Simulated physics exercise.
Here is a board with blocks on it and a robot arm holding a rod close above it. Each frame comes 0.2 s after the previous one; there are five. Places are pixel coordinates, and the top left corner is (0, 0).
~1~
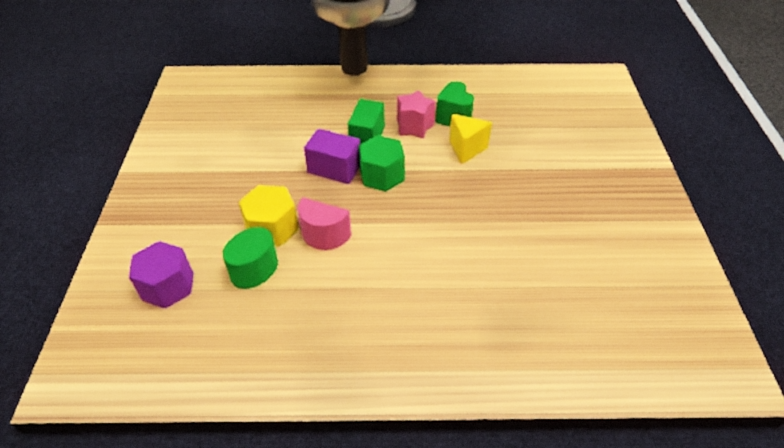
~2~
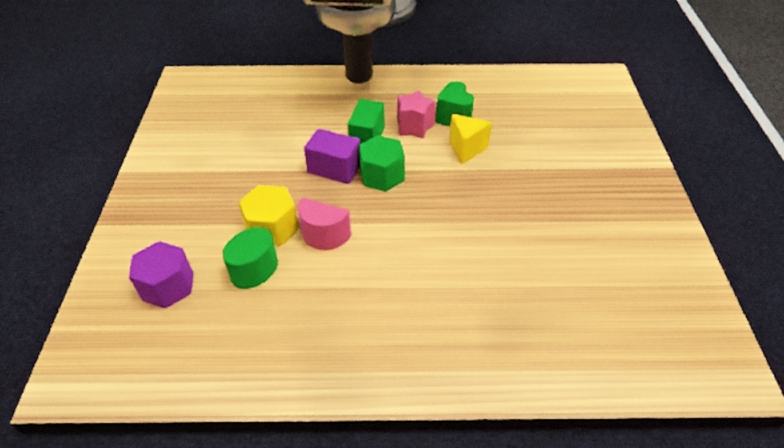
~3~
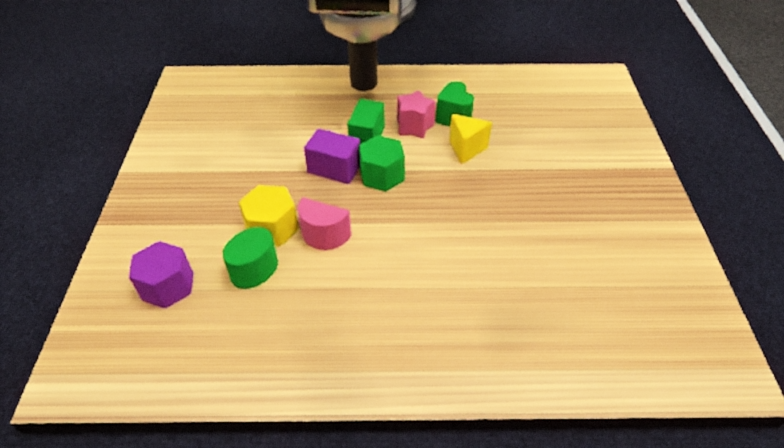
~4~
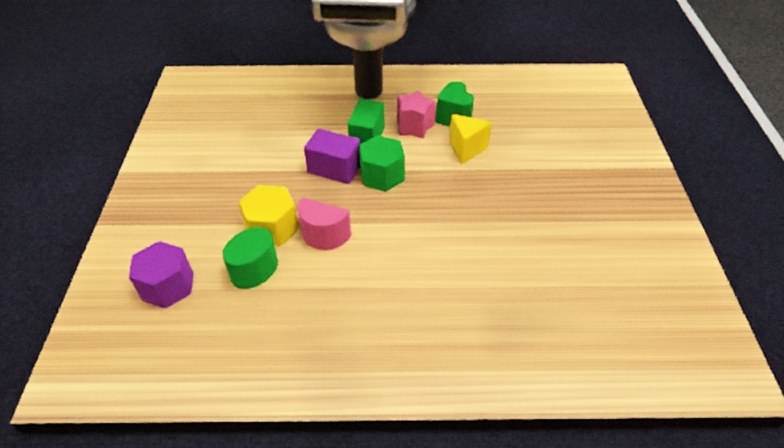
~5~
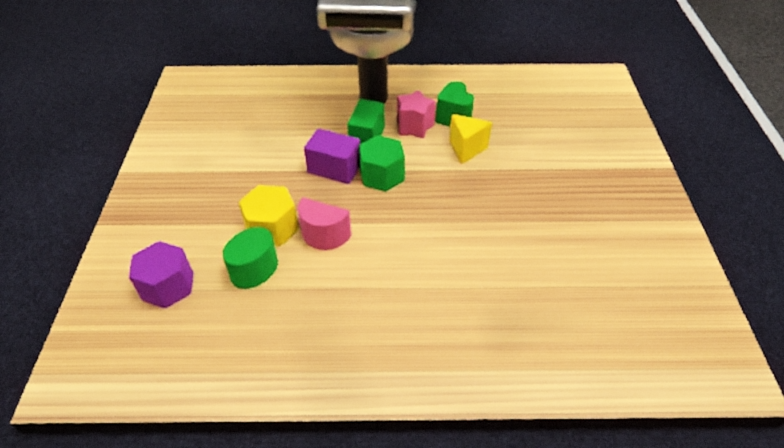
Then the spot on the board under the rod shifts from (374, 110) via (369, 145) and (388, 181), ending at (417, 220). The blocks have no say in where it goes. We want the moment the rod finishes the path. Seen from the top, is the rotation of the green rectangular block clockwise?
Yes, that is what happens.
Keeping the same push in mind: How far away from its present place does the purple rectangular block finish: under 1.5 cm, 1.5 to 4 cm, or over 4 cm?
It will fall in the middle band, 1.5 to 4 cm.
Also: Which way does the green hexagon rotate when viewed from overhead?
Seen from above, counterclockwise.
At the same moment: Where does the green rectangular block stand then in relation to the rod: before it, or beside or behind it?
When the path ends, it will lie beside or behind the rod.
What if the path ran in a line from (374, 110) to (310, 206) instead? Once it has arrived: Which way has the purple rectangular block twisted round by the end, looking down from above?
Rotates clockwise.
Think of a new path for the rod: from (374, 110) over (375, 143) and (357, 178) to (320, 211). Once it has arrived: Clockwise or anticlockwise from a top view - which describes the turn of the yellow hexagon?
In a top view, it turns counterclockwise.
On the path given first. One third of the way, rod (369, 133); purple rectangular block (317, 156), turned 35° clockwise; green rectangular block (358, 144); green hexagon (387, 159), turned 25° anticlockwise.
Two thirds of the way, rod (388, 170); purple rectangular block (309, 161), turned 65° clockwise; green rectangular block (354, 172), turned 45° clockwise; green hexagon (409, 181), turned 30° anticlockwise.
At the end, rod (417, 209); purple rectangular block (309, 161), turned 65° clockwise; green rectangular block (354, 173), turned 50° clockwise; green hexagon (449, 217), turned 55° anticlockwise; pink star-shaped block unmoved.
